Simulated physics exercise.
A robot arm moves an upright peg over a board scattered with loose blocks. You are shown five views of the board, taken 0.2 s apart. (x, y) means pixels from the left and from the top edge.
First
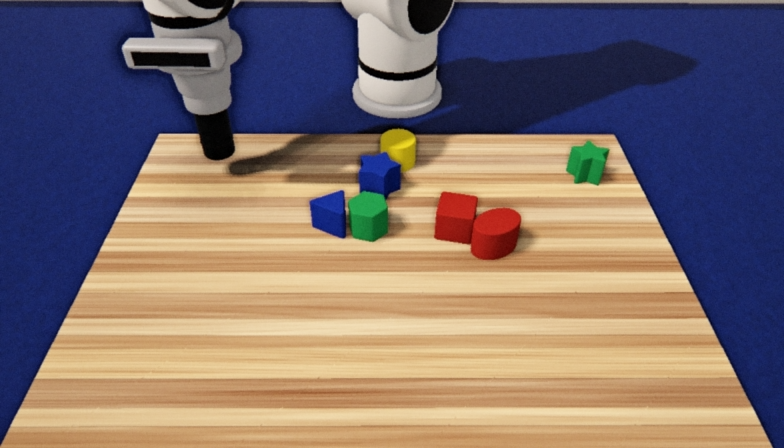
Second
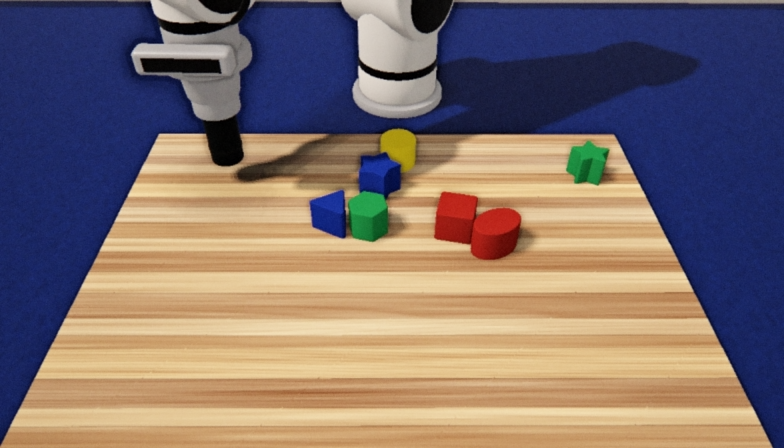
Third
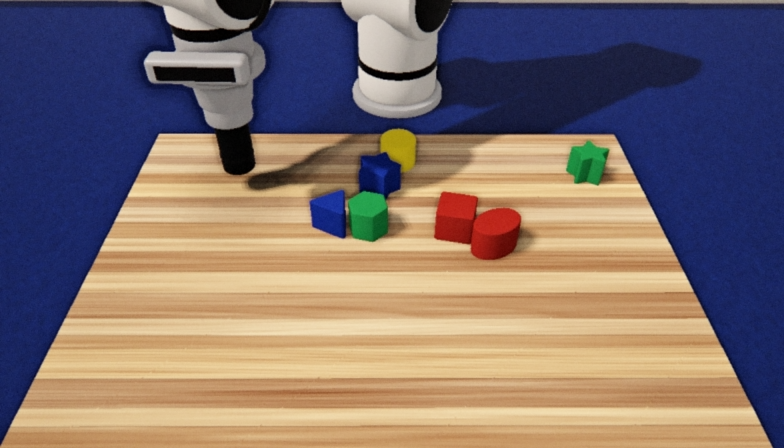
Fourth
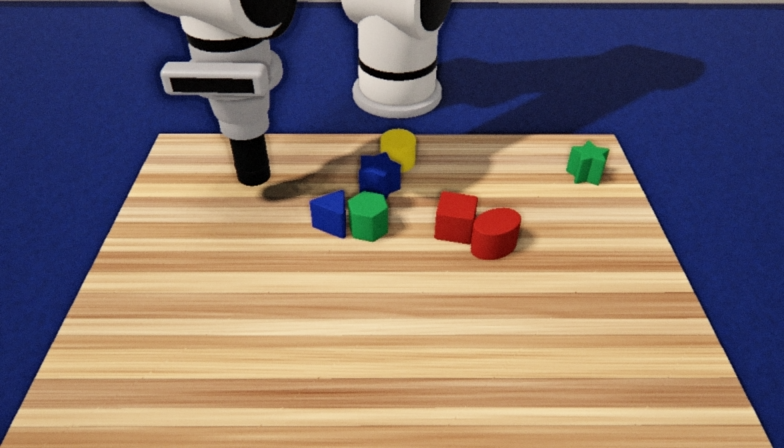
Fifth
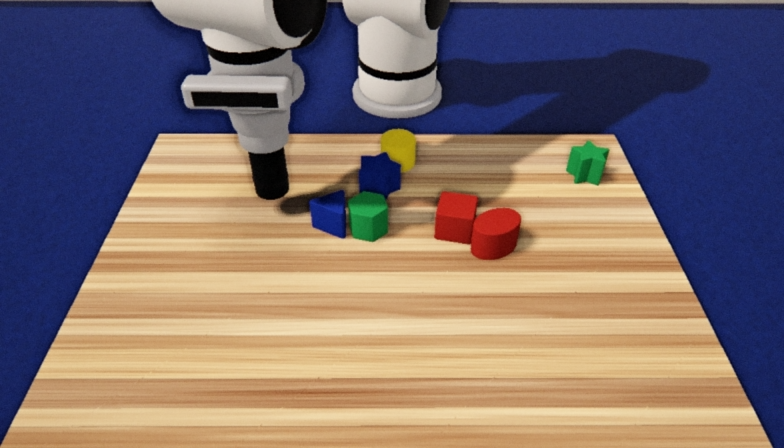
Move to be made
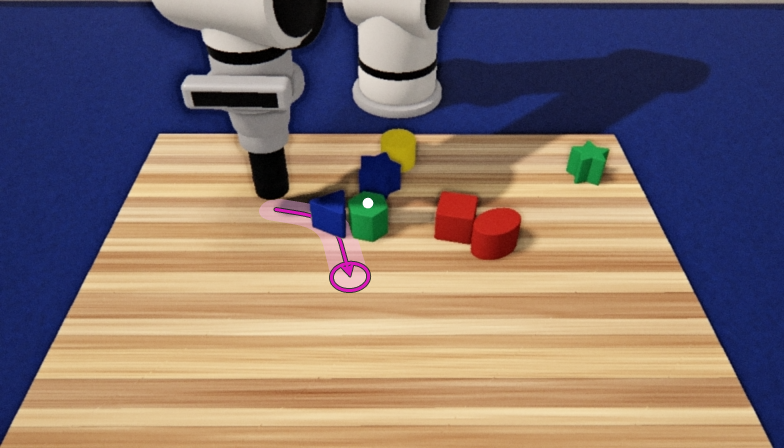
White robot arm moving a black peg right and toward the viewer over a wooden board, the colourful blocks staying still.
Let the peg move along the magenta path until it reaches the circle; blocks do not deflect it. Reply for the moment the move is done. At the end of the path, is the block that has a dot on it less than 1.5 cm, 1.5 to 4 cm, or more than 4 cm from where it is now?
Net shift: Below 1.5 cm.
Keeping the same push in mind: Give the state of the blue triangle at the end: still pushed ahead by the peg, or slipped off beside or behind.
I think the peg loses the blue triangle somewhere along the way.
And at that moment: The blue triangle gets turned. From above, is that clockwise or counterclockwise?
Answer: Anticlockwise.
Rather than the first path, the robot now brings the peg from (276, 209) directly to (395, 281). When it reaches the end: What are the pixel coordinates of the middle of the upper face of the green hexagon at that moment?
The answer is (397, 200).
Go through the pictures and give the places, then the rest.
In the first frame, peg tip (220, 152); block tops, blue triangle (332, 201); green hexagon (368, 203); blue star (378, 163).
In the second frame, peg (228, 158); blocks unchanged.
In the third frame, peg (240, 167); blocks unchanged.
In the fourth frame, peg (254, 177); blocks unchanged.
In the fifth frame, peg (273, 191); blue triangle (332, 201); green hexagon (368, 203); blue star (378, 163).
Path on the board, from (276, 209) via (317, 218) and (341, 243), ending at (350, 277); the dot is on the green hexagon.
On the path given first. One third of the way, peg (316, 199); blue triangle (337, 205), turned 15° anticlockwise.
Two thirds of the way, peg (340, 224); blue triangle (363, 231), turned 30° anticlockwise; green hexagon (378, 204), turned 15° anticlockwise.
At the end, peg (349, 257); blue triangle (382, 249), turned 70° anticlockwise; green hexagon (378, 204), turned 15° anticlockwise; blue star in place.
